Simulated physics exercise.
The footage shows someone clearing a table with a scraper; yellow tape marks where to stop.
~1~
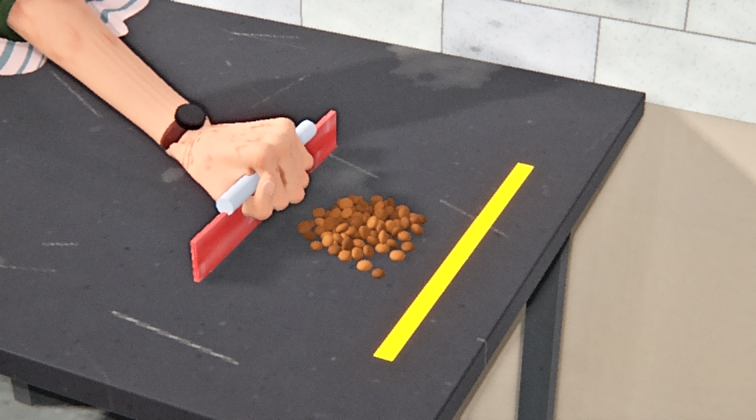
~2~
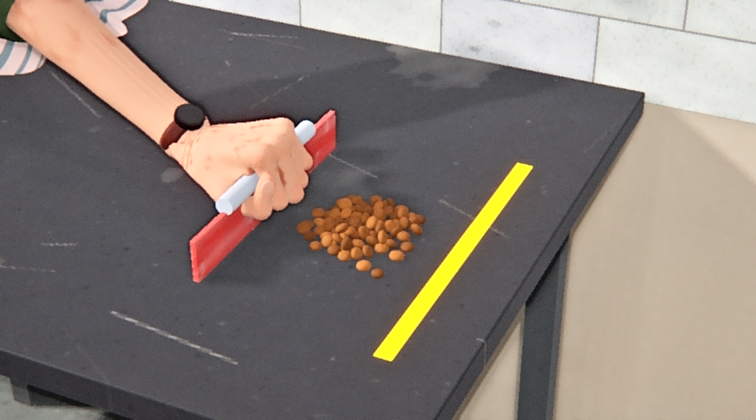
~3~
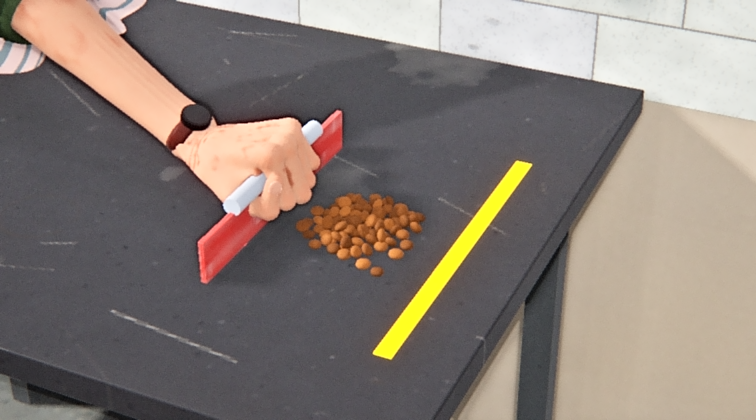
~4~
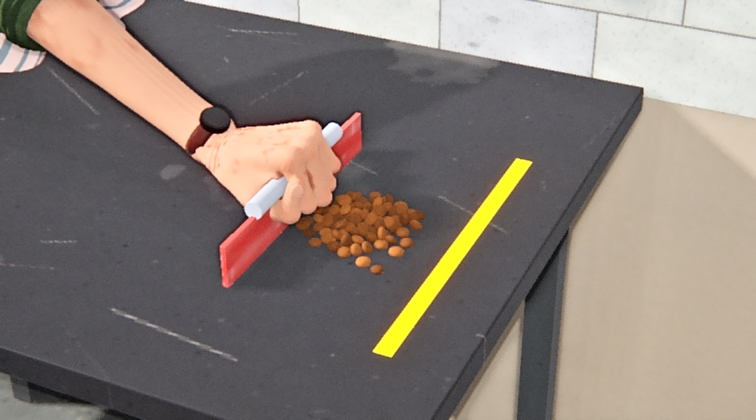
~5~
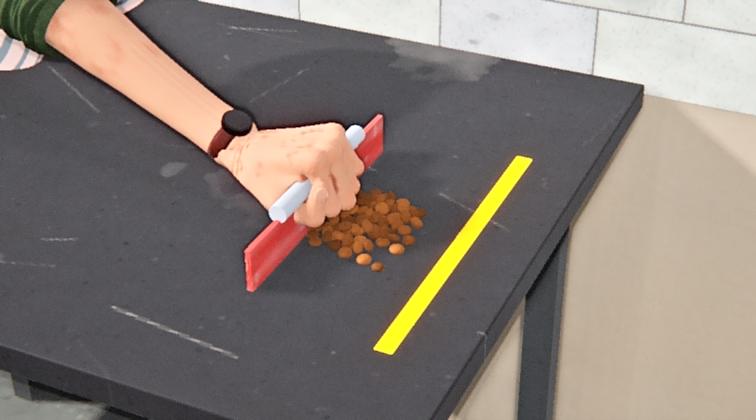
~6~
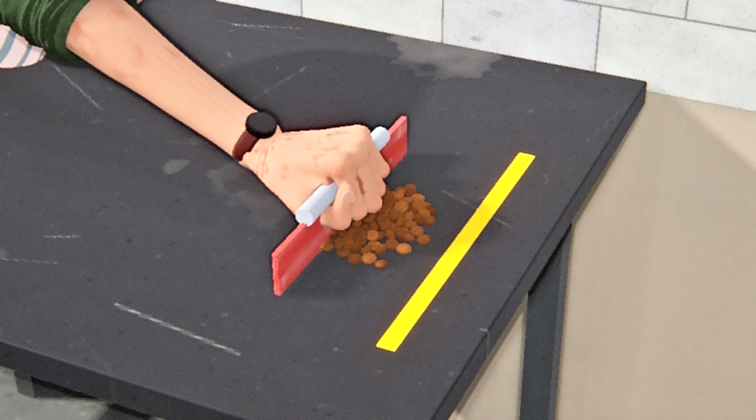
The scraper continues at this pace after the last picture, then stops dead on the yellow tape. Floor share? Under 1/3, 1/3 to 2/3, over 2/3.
The portion that tips off fails to reach a third.
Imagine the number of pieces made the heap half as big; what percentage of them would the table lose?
Some 0 per cent.
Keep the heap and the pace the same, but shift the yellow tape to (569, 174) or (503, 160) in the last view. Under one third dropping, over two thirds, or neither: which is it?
The first position gives beyond two thirds, the second gives below one third.
Soon, scraper still moving, near (411, 195); heap all on the table, its front near (473, 253).
A while on, scraper stopped at the yellow tape; heap a stray few over the edge.
Towards the end, scraper stopped at the yellow tape; heap a small part over the edge.
Finally, scraper stopped at the yellow tape; heap about a quarter over the edge.
